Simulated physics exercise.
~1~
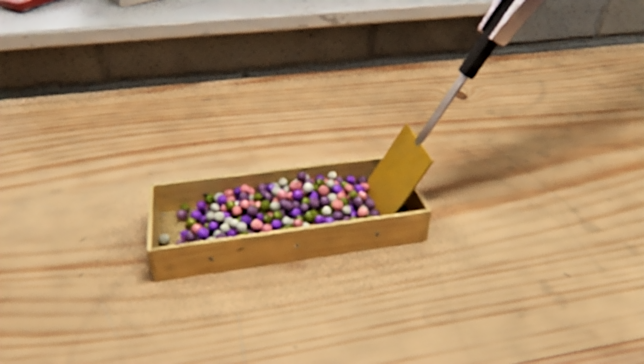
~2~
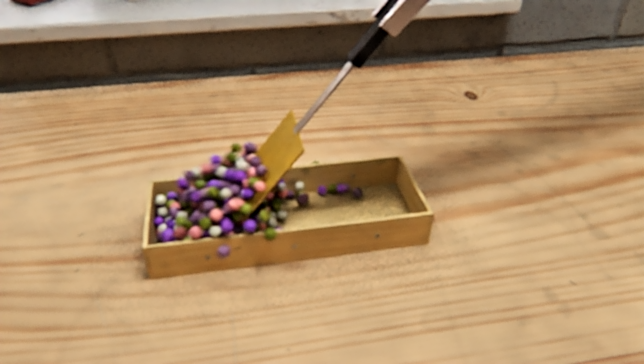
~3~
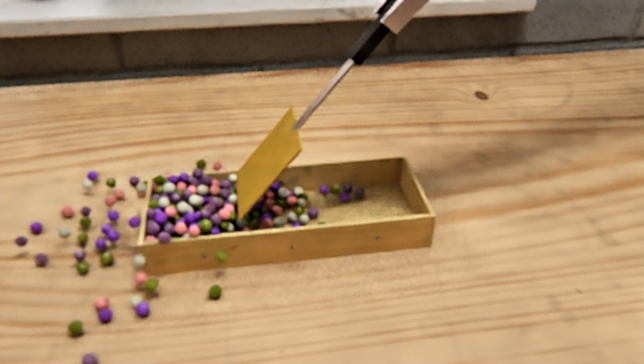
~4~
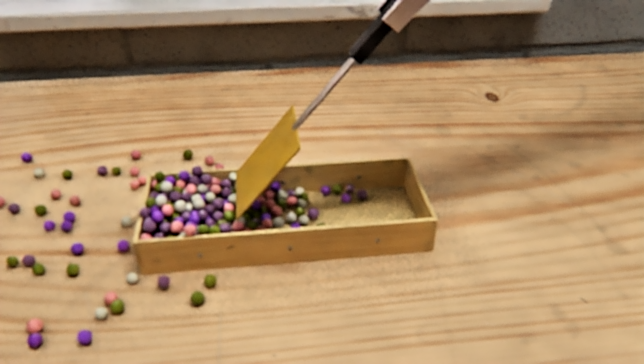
Colourful little balls spilling over the left end of a wooden tray as a robot arm's yellow paddle sweeps them leftward and stops.
